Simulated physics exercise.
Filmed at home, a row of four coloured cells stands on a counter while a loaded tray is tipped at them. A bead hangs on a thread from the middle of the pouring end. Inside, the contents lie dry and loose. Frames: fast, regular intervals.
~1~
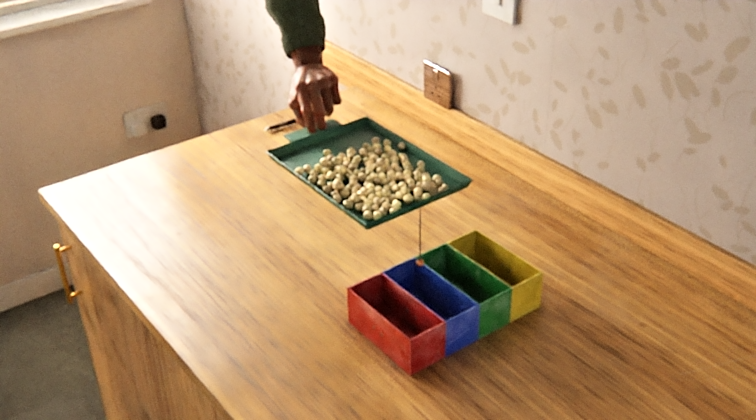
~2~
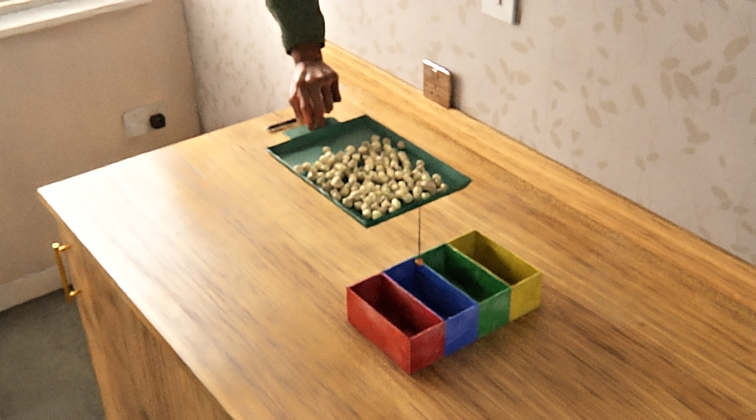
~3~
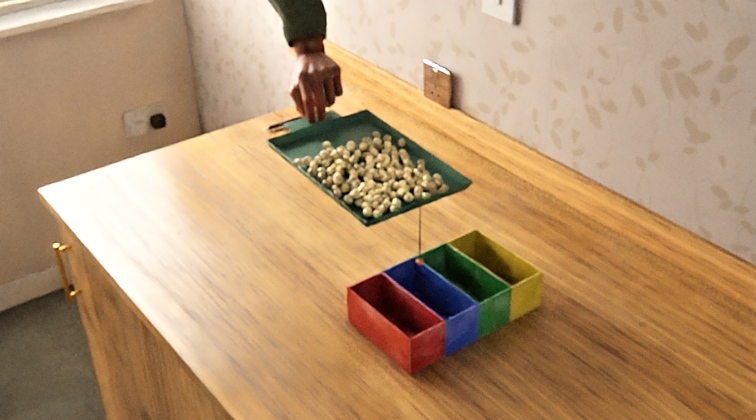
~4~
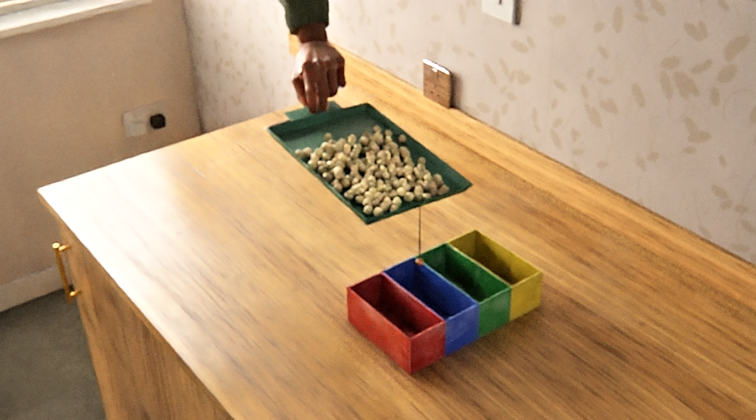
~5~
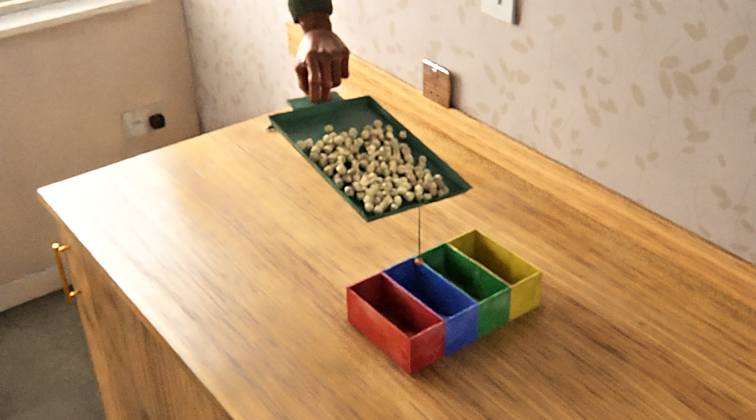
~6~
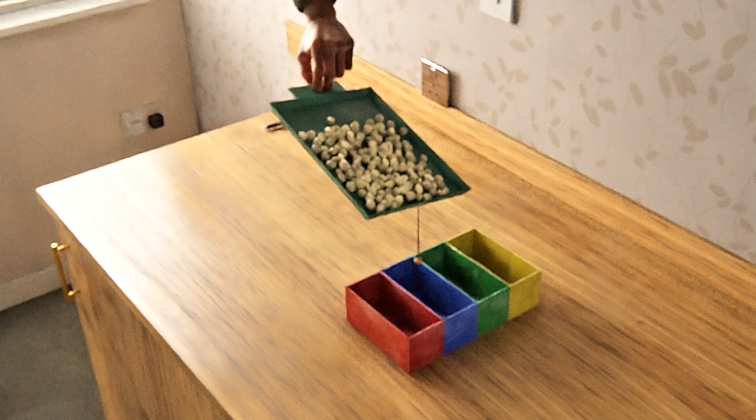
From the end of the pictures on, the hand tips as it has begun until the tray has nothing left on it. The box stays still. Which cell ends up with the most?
The yellow cell.
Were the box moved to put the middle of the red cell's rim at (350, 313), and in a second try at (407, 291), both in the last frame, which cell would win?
Yellow, then the cell in green.
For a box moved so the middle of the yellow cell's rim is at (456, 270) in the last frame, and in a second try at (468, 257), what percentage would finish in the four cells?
You'd get 40 per cent first and 80 per cent second.
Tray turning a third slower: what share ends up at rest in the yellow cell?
About 50 per cent.
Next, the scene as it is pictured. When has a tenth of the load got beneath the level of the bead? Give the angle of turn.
That happens at close to 60 degrees.
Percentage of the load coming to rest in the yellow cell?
Some 50 per cent.
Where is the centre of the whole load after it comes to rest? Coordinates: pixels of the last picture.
Somewhere around (481, 290) in the last picture.
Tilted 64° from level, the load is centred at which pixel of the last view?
The middle of the load sits near (446, 193).
Just after the last frame, tray tipped steeply; roughly two thirds on the tray; about a tenth in the yellow cell; about a tenth in the green cell; roughly a quarter falling or outside the box.
A moment on, tray tipped past a quarter turn; roughly half in the yellow cell; roughly a third in the green cell; about a tenth in the blue cell; just a few in the red cell; just a few falling or outside the box.
Further on, tray tipped past a quarter turn; roughly half in the yellow cell; roughly a third in the green cell; about a tenth in the blue cell; just a few in the red cell; just a few falling or outside the box.
When it is over, tray tipped past a quarter turn; roughly half in the yellow cell; roughly a third in the green cell; about a tenth in the blue cell; just a few in the red cell; just a few outside the box.
